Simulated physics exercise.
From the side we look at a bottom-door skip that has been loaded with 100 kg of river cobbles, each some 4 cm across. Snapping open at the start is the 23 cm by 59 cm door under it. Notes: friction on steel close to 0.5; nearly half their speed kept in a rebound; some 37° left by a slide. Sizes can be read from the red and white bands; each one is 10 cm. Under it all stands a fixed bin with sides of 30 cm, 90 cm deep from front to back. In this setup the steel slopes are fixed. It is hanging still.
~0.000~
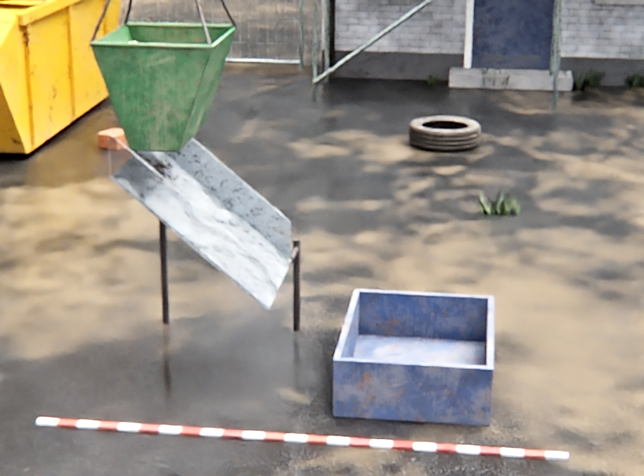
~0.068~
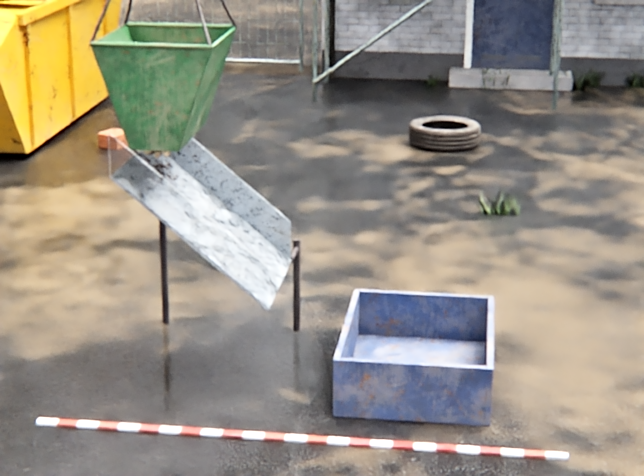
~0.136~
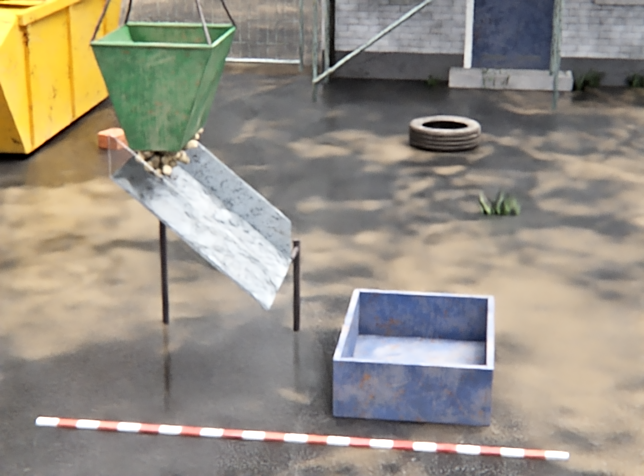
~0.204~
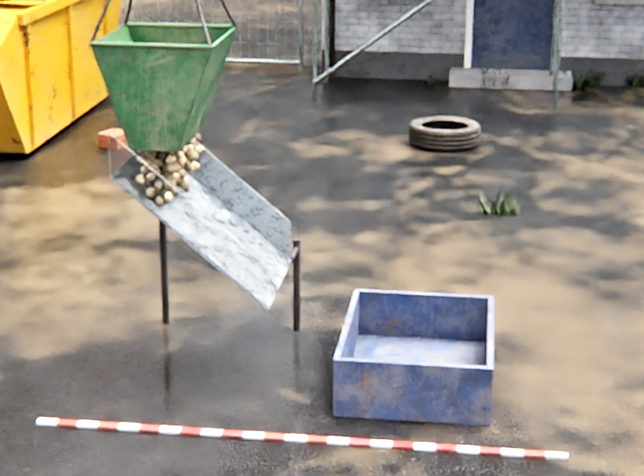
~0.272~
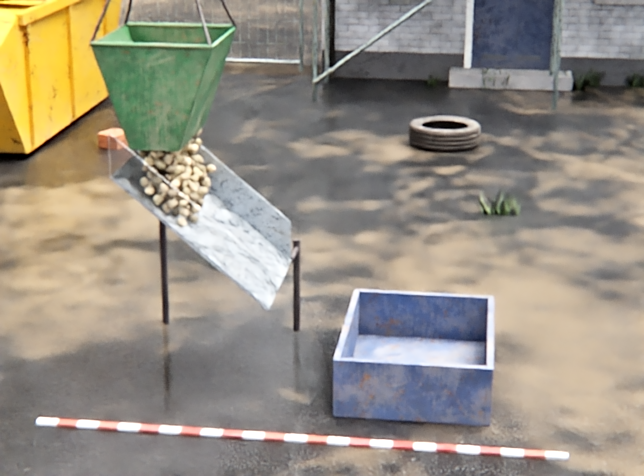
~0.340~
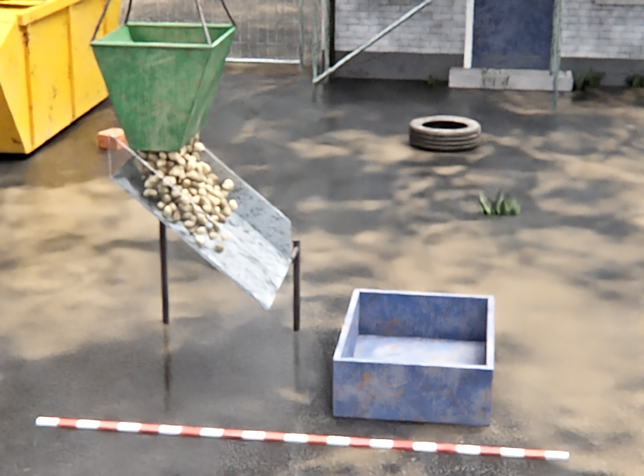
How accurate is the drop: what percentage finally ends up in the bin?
11 %.
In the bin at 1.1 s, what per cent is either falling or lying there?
Around 5 per cent at that point.
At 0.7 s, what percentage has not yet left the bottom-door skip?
I'd say it holds close to 0 percent.
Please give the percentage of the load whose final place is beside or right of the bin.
I'd put it at roughly 0 in a hundred.
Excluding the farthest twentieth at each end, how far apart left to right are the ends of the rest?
I'd say close to 110 cm, left to right.
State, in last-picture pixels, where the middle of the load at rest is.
Near (316, 364).
After 0.7 s, 0 % in the bottom-door skip, 78 % on the steel, 21 % falling or lying left of the bin, 0 % falling or lying in the bin; the stones farthest right are at (348, 341).
After 1.1 s, 0 % in the bottom-door skip, 21 % on the steel, 72 % falling or lying left of the bin, 7 % falling or lying in the bin; the stones farthest right are at (468, 375).
After 1.7 s, 0 % in the bottom-door skip, 88 % falling or lying left of the bin, 11 % falling or lying in the bin, 1 % falling or lying beside or right of the bin; the stones farthest right are at (499, 388).
After 2.6 s, 0 % in the bottom-door skip, 87 % falling or lying left of the bin, 11 % falling or lying in the bin, 1 % falling or lying beside or right of the bin; the stones farthest right are at (506, 391).
After 4.5 s, 0 % in the bottom-door skip, 87 % left of the bin, 11 % in the bin, 1 % beside or right of the bin; the stones farthest right are at (506, 391).
